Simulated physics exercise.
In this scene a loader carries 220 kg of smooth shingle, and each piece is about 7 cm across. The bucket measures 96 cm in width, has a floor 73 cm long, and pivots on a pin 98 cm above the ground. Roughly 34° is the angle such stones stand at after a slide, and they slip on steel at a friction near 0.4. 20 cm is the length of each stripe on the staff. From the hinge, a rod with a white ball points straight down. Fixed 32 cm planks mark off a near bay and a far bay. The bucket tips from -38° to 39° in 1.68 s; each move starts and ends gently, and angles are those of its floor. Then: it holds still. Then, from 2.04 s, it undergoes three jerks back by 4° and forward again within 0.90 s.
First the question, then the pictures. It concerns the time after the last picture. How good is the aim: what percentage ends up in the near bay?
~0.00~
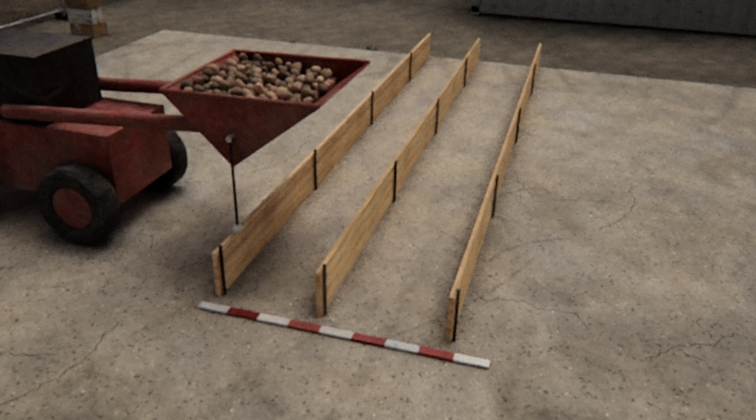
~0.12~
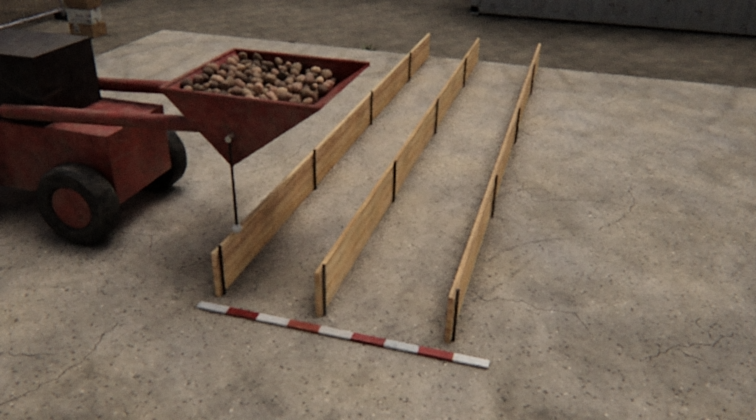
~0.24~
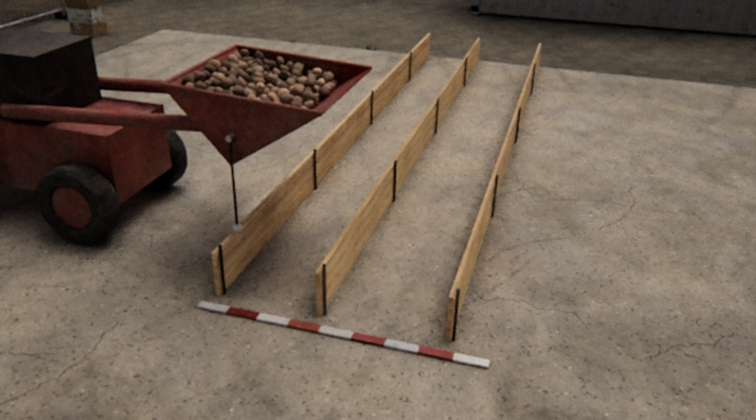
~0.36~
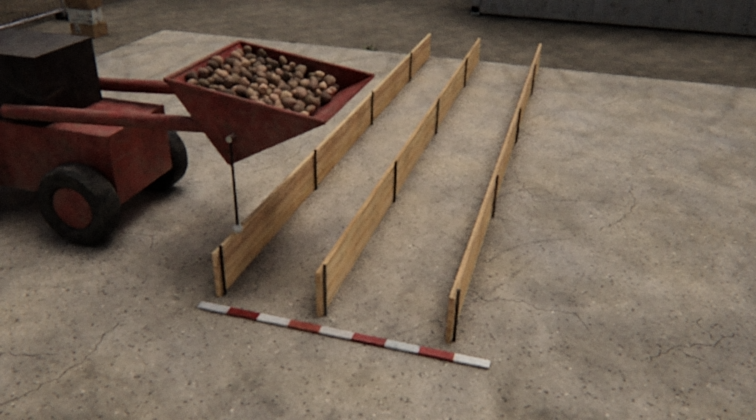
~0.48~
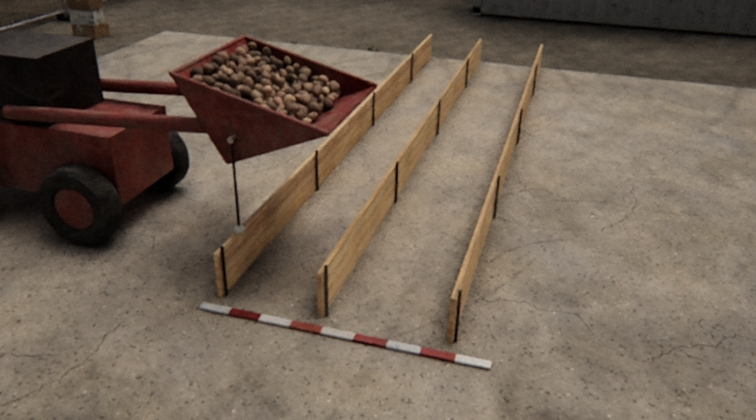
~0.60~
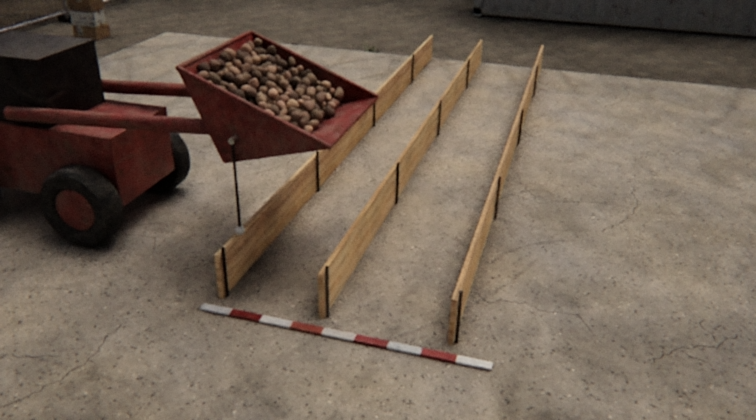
About 60 per cent.
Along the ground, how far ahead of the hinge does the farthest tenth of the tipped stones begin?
Roughly 120 cm out along the ground.
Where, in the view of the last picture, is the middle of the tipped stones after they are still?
The middle should be near (353, 249).
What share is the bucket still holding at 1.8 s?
Around 20 percent of the load.
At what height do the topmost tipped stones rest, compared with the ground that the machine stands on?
Around 26 cm above it, I'd say.
After 1.3 s the floor is at 27°; 97 % in the bucket, 3 % in the near bay; the foremost stones are at (353, 167).
After 1.8 s the floor is at 39°; 20 % in the bucket, 50 % in the near bay, 30 % in the far bay; the foremost stones are at (447, 253).
After 3.4 s the floor is at 39°; 0 % in the bucket, 58 % in the near bay, 42 % in the far bay; the foremost stones are at (467, 268).
After 5.8 s the floor is at 39°; 0 % in the bucket, 58 % in the near bay, 42 % in the far bay; the foremost stones are at (467, 268).
